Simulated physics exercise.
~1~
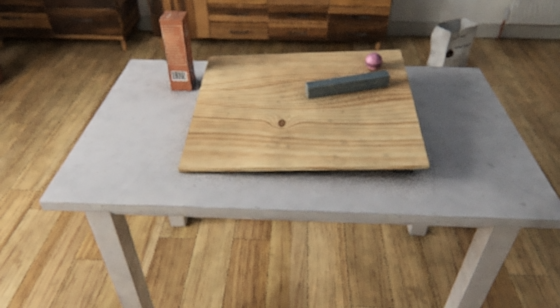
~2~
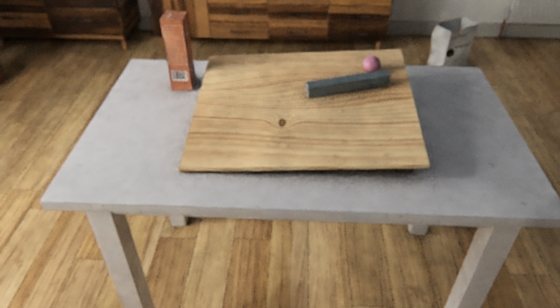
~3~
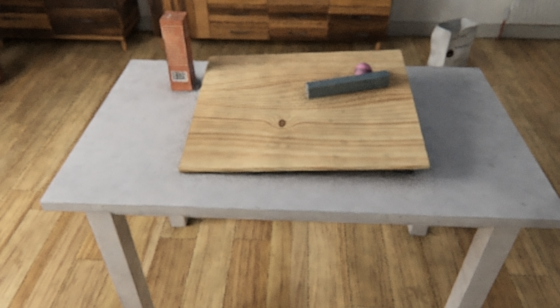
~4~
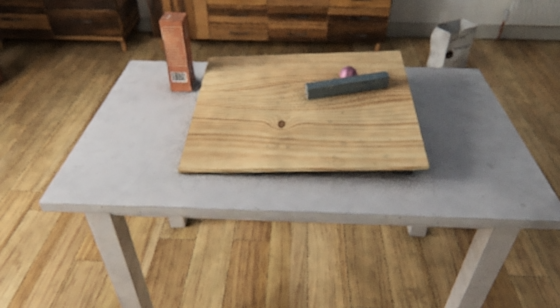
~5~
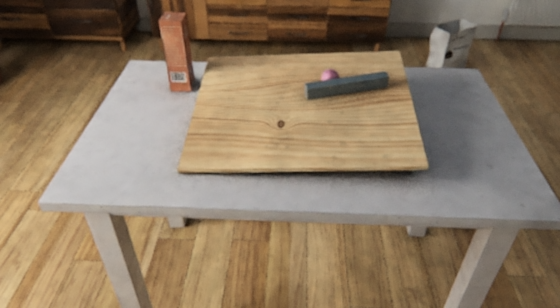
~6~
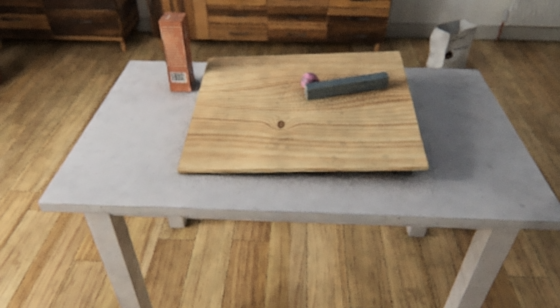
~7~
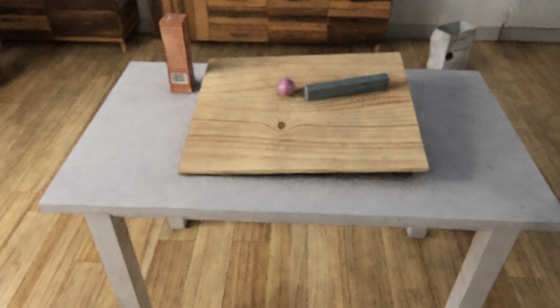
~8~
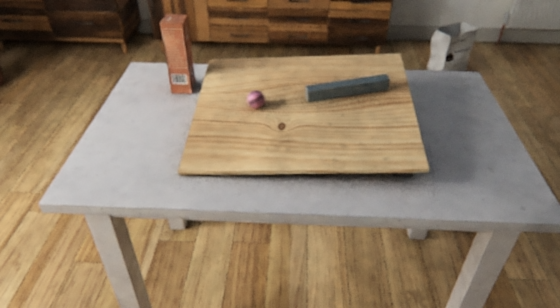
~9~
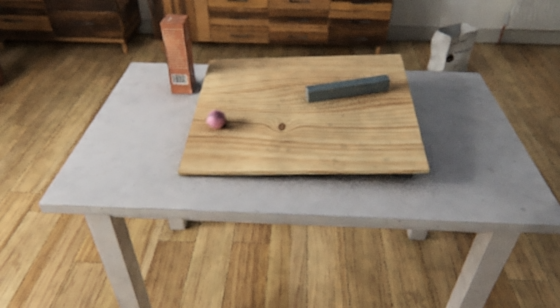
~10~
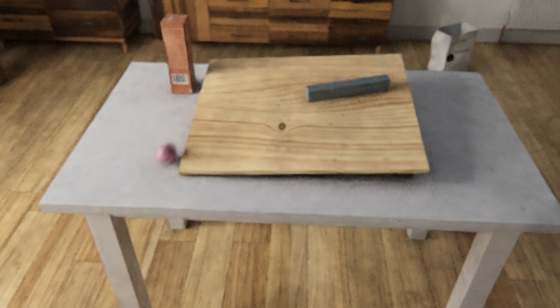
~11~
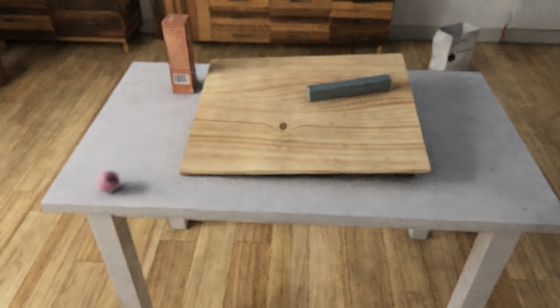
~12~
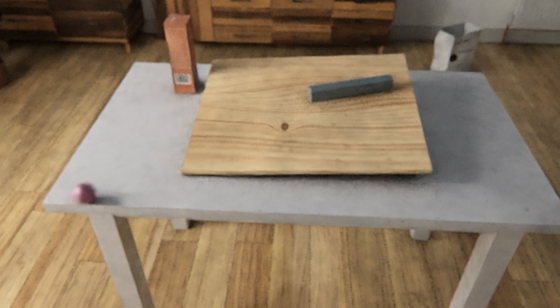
In a room with a wooden floor, a wide wooden board lies propped at a slant on a grey table, with a dark bar fixed across its upper right part and an orange carton standing by its far left corner. A small pink ball starts behind the bar, near the board's far edge. It creeps left along the bar, clears its end, and rolls faster down and left across the bare wood. The ball leaves the board over its left edge and crosses the tabletop, ending near the table's front left corner while the carton stays standing.
